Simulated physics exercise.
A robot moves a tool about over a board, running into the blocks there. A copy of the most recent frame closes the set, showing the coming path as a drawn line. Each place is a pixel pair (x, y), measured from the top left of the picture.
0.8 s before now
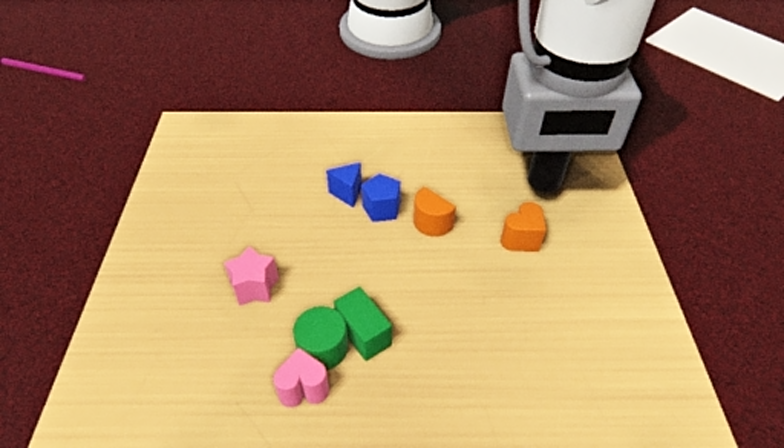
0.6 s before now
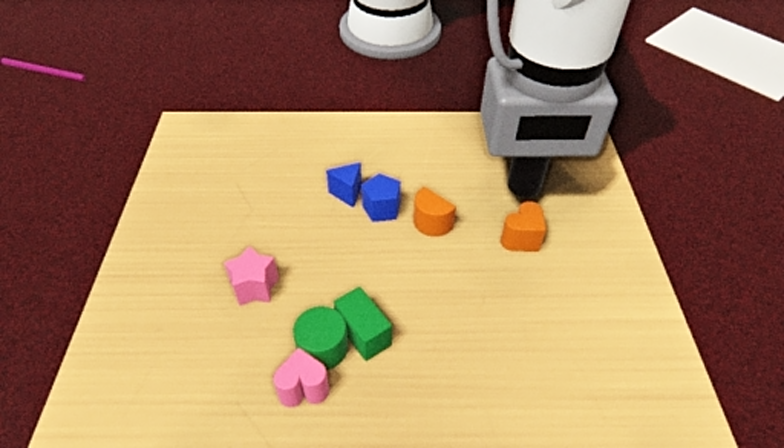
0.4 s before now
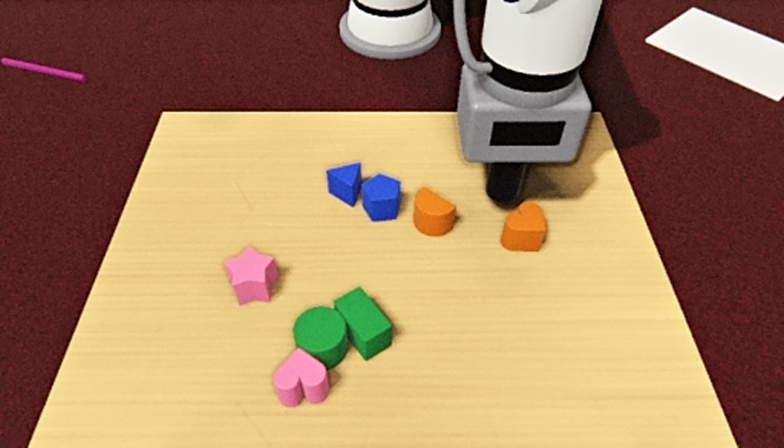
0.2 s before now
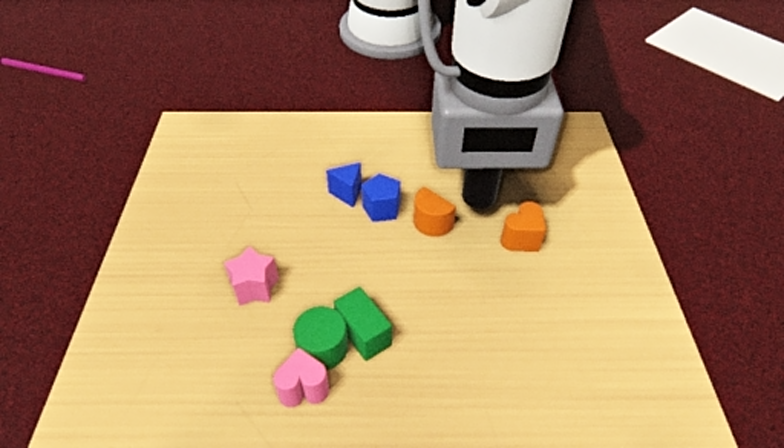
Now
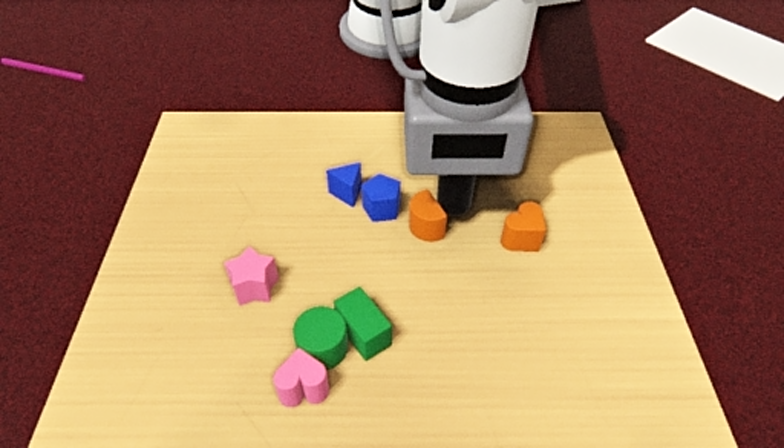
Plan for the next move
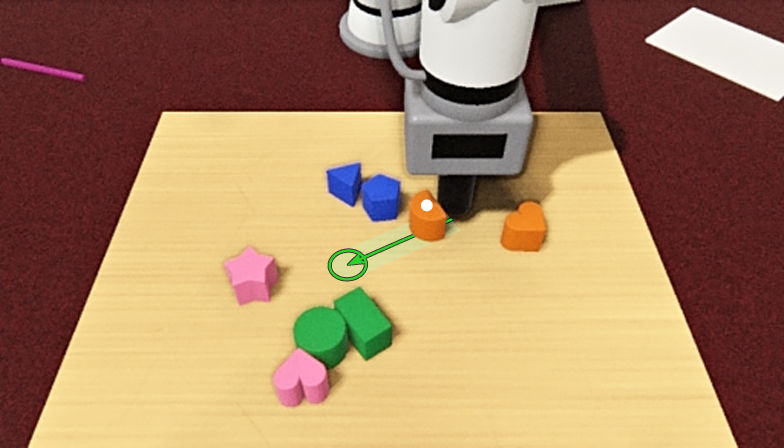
The video shows a robot arm moving its dark tool leftward across a wooden board of coloured blocks, passing behind an orange heart and then nudging an orange half-round block slightly left, while the other blocks stay still.
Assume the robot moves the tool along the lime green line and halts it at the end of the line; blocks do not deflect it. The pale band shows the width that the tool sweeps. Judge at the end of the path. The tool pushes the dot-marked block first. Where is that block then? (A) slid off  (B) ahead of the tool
Choice B: Ahead of the tool.
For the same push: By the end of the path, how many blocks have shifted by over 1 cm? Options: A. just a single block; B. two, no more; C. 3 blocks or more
The answer is A.
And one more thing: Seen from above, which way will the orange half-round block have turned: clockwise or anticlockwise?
Turns clockwise.
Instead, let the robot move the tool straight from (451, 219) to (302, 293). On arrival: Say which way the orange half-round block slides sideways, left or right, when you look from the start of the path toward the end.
The answer is right.
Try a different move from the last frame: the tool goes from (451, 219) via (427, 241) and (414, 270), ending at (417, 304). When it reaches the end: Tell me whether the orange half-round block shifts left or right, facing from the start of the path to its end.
Well, taking the path from its start to its end as straight ahead, the orange half-round block moves to the right.
The drawn path runs from (451, 219) to (348, 265); the dot is on the orange half-round block.
The first path, step by step. One third of the way, tool at (419, 218); orange half-round block at (390, 218), turned 15° clockwise.
Two thirds of the way, tool at (383, 234); orange half-round block at (352, 233), turned 20° clockwise.
At the end, tool at (347, 250); blue pentagon not moved; orange half-round block at (313, 247), turned 25° clockwise.
